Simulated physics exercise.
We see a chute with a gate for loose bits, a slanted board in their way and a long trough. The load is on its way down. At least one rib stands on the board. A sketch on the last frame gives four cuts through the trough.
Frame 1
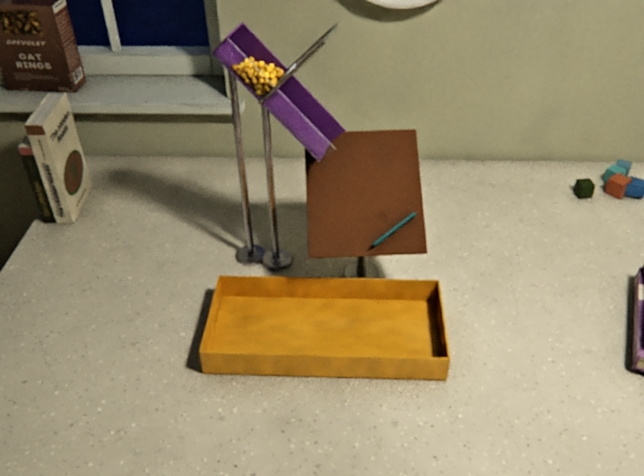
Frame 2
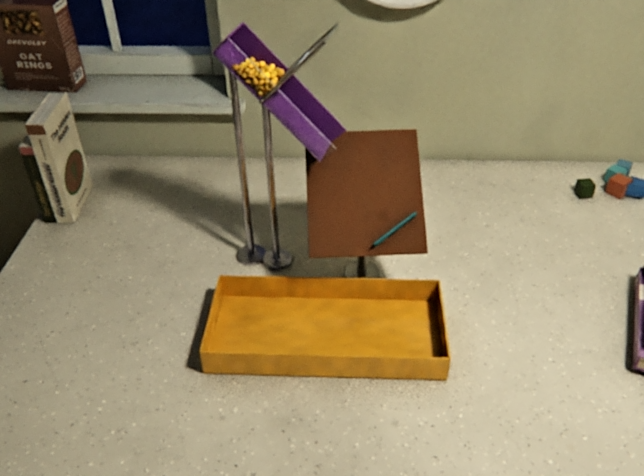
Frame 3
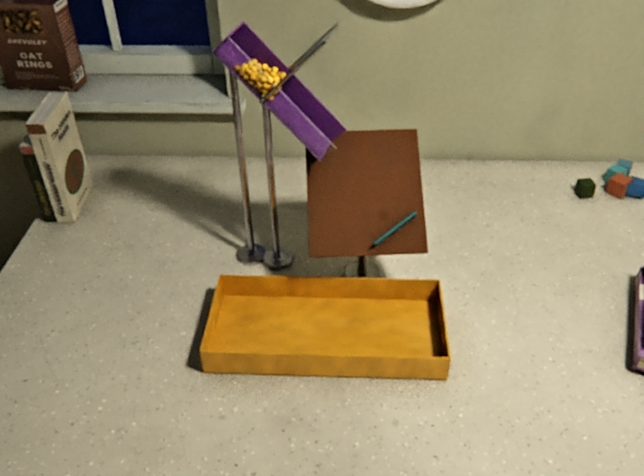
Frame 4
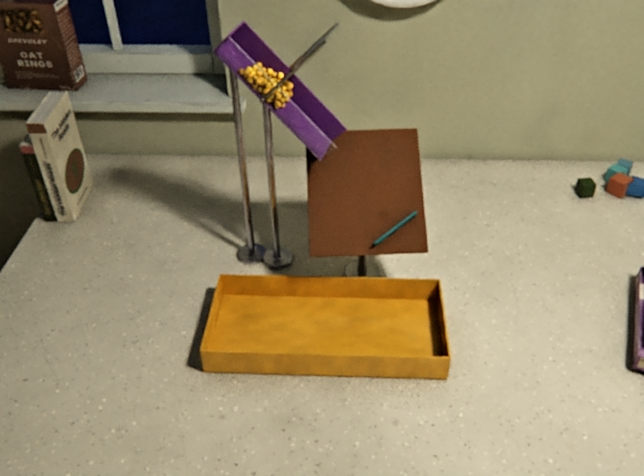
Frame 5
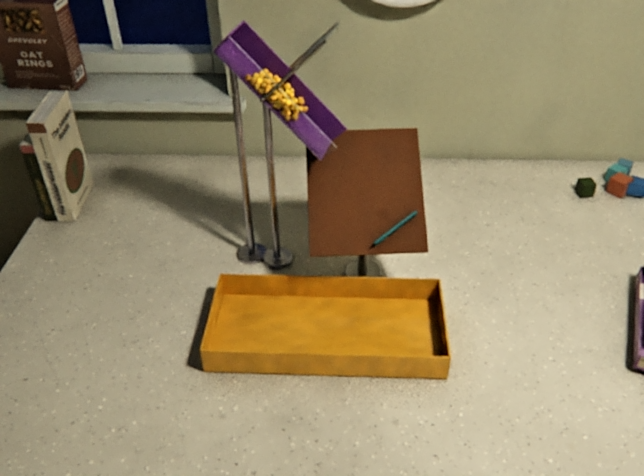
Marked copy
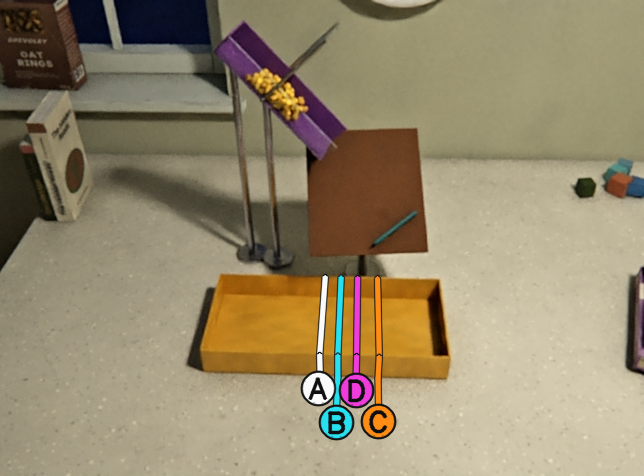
Yellow puffed balls slide partway down a sloping purple chute above a brown slanted board.
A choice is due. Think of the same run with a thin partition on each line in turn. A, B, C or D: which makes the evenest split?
Best: D.
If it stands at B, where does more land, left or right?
The right side.
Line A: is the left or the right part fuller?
The right side.
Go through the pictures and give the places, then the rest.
In the first picture, load behind the gate at (260, 75), puffed corn balls; lip of the chute at (325, 152), sloping fairly steeply.
In the second picture, middle of the board at (365, 191), tilted fairly steeply; middle of its low edge at (369, 255); of its high edge at (361, 131).
In the third picture, front corners of the trough at (200, 351) and (450, 358), empty; front of the load at (279, 87).
In the fourth picture, middle of the load at (267, 86); its front at (287, 99), about a quarter of the way to the lip; rib from (417, 212) to (375, 243).
In the fifth picture, middle of the load at (278, 98); its front at (305, 109), about half of the way to the lip.
On the marked copy, line A crosses the front rim at (319, 354); line B crosses the front rim at (337, 354); line C crosses the front rim at (379, 355); line D crosses the front rim at (356, 355).
With A, of what is caught, a stray few on the left of the divider, nearly all on the right.
With B, of what is caught, a small part on the left of the divider, most on the right.
With C, of what is caught, most on the left of the divider, a small part on the right.
With D, of what is caught, about half on the left of the divider, about half on the right.
